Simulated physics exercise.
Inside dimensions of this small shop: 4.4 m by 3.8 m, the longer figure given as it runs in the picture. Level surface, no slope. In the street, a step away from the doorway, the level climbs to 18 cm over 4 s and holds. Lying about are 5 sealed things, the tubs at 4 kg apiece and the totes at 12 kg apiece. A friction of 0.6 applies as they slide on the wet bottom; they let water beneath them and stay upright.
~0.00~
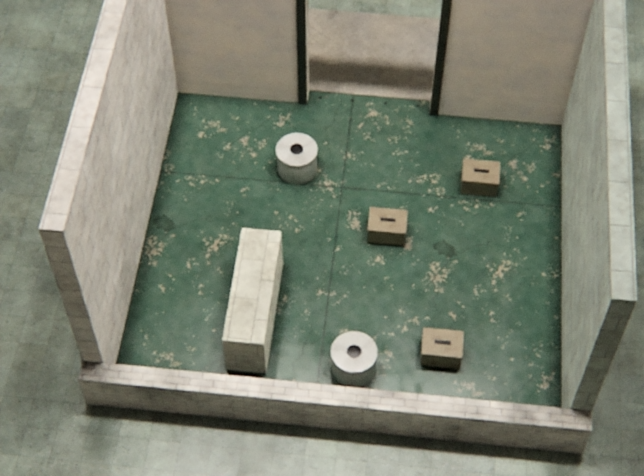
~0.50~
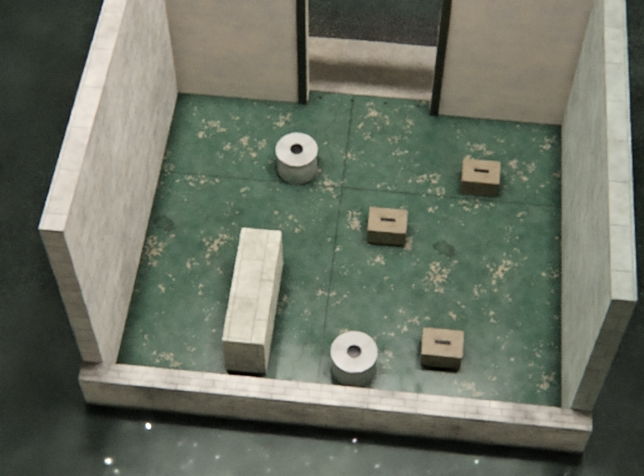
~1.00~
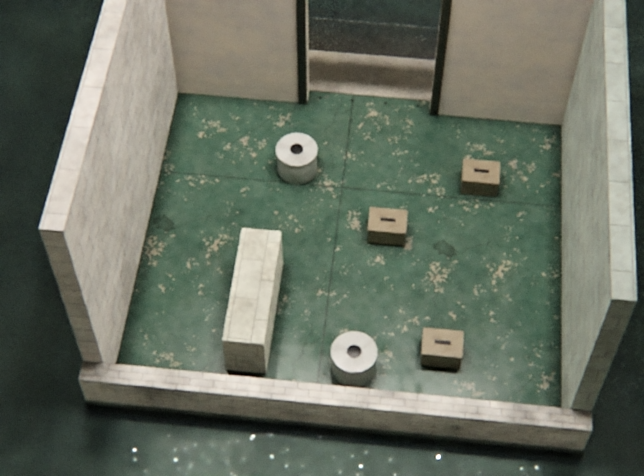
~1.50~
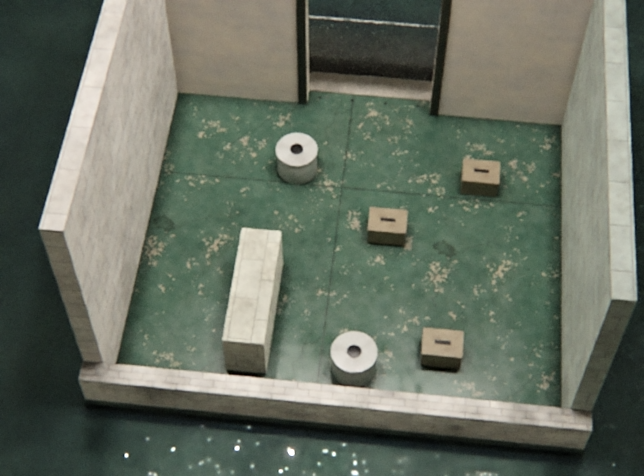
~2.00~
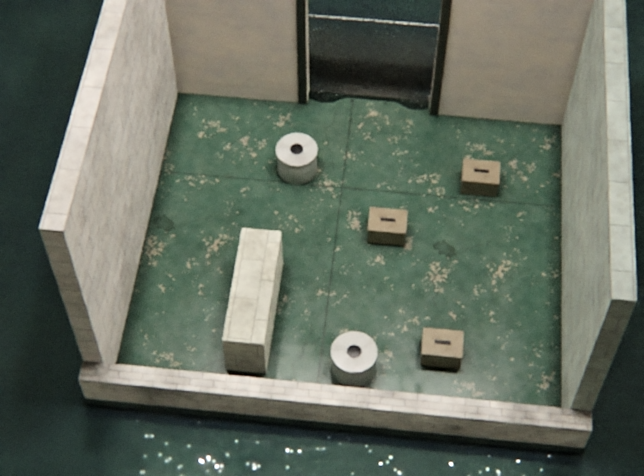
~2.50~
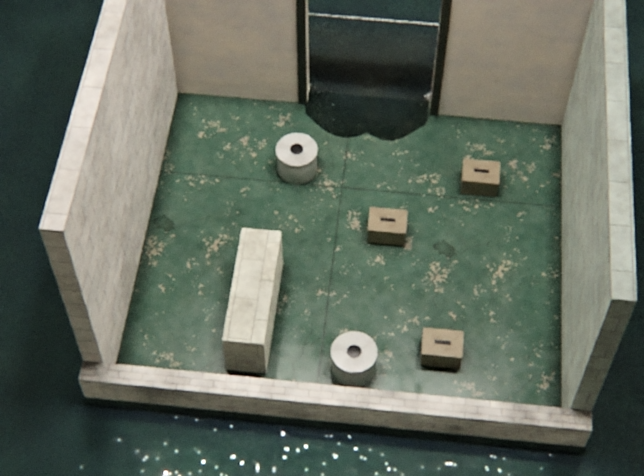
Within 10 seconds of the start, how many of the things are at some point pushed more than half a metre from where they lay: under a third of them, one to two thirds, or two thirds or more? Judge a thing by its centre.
One to two thirds of them.
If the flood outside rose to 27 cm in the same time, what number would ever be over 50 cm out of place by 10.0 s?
Count under that change: 4.
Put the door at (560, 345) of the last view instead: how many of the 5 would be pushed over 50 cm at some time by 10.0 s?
2.
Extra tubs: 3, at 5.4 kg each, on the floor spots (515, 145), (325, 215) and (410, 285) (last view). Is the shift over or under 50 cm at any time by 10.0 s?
Sequence: Below the line / above the line / below the line.
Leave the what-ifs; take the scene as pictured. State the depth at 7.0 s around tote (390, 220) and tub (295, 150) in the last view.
Close to 5 and 6 centimetres.
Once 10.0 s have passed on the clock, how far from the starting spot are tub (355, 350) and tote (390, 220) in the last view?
In turn: 80 cm, 10 cm.
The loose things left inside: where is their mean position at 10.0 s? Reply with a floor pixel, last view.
(389, 296).
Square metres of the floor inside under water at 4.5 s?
Somewhere about 5.5 m2, give or take.
After 3.5 s 0 of 5 are over 50 cm from their spots; 0 afloat.
After 4.5 s 0 of 5 are over 50 cm from their spots; 0 afloat.
After 7.0 s 1 of 5 are over 50 cm from their spots; 2 afloat.
After 10.0 s 2 of 5 are over 50 cm from their spots, and 2 have been at some point; 2 afloat.
